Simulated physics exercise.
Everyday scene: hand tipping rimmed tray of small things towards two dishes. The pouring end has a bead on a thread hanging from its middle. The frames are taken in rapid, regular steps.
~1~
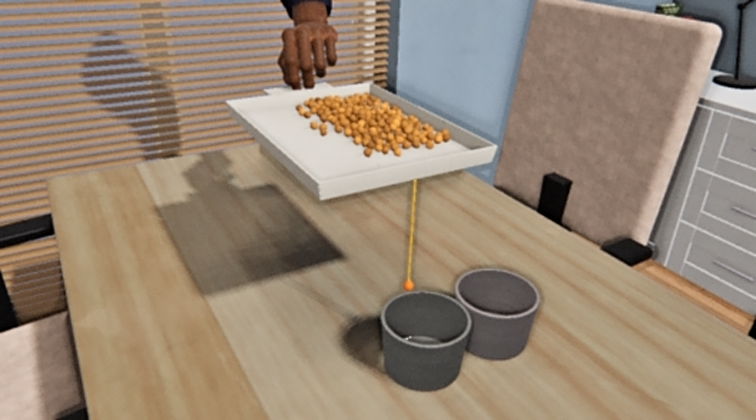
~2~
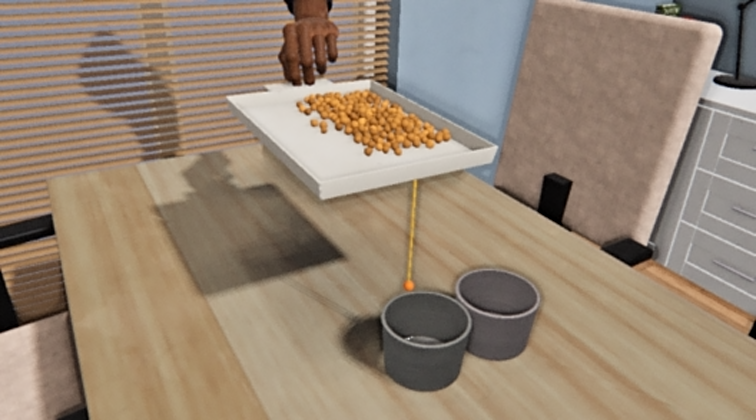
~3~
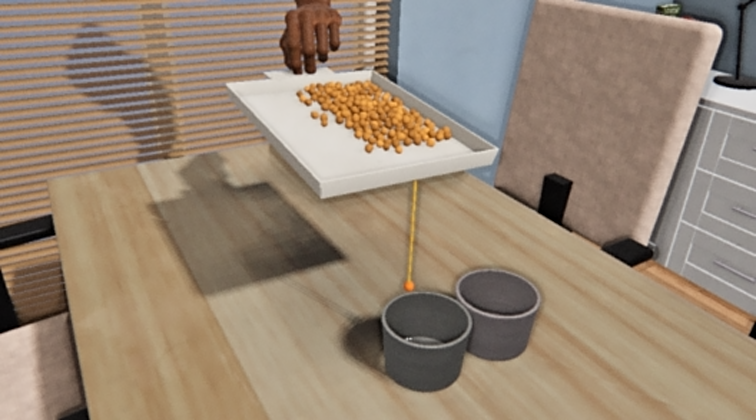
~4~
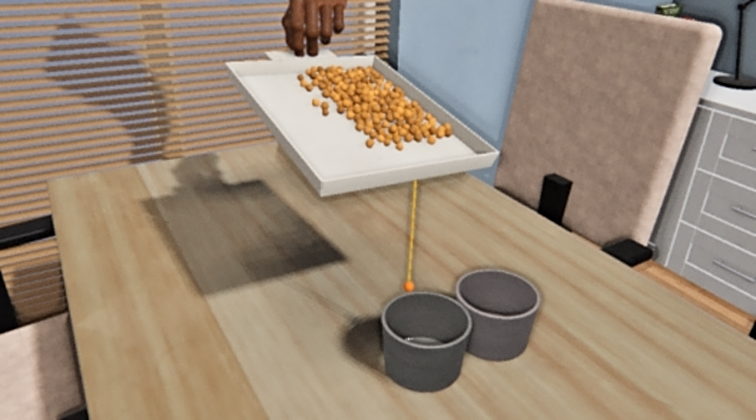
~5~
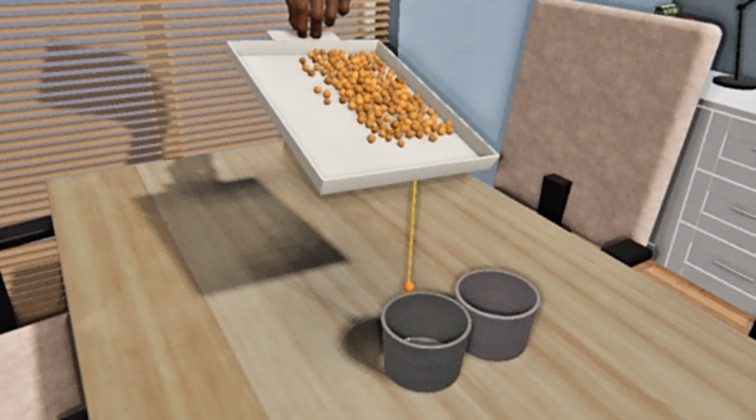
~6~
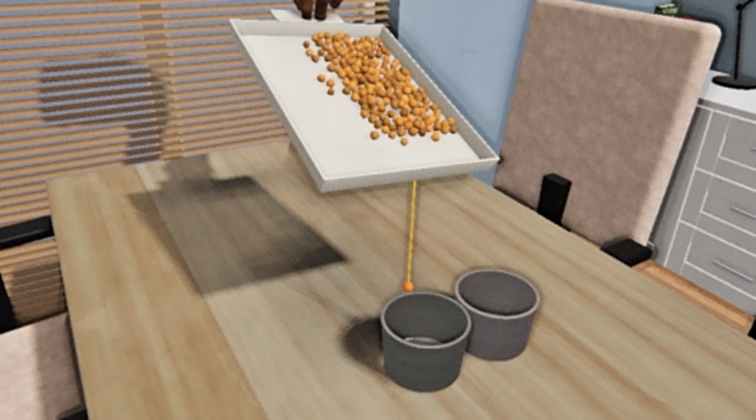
The footage shows a hand holding a white rimmed tray of small round orange-brown pieces above two grey dishes on a wooden table, then steadily raising its far end so the tray slopes more steeply toward the viewer.
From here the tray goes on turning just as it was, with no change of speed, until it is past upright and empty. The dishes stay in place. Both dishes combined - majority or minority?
Majority.
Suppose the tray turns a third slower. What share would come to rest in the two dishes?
About 80 in a hundred.
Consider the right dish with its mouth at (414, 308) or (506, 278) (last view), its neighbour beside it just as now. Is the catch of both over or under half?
Taking the places in turn, it's shy of half and then past half.
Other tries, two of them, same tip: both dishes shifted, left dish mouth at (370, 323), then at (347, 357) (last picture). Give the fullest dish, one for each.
In turn: Right; the right one.
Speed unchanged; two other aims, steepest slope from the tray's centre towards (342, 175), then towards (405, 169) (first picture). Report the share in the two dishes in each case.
Case one 0 %; case two 60 %.
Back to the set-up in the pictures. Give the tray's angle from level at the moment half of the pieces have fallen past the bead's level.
About 110° of tilt.
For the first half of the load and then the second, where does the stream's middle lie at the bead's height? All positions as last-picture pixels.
First half (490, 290); second half (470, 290).
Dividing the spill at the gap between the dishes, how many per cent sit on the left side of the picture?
20 %, near enough.
Soon, tray tipped steeply; nearly all on the tray; a stray few in the air.
A while on, tray tipped past a quarter turn; about half on the tray; a small part in the left dish; about a quarter in the right dish; a small part outside both; about a quarter in the air.
Towards the end, tray tipped past a quarter turn; about a quarter in the left dish; about half in the right dish; about a quarter outside both.
Finally, tray tipped past a quarter turn; about a quarter in the left dish; about half in the right dish; about a quarter outside both.
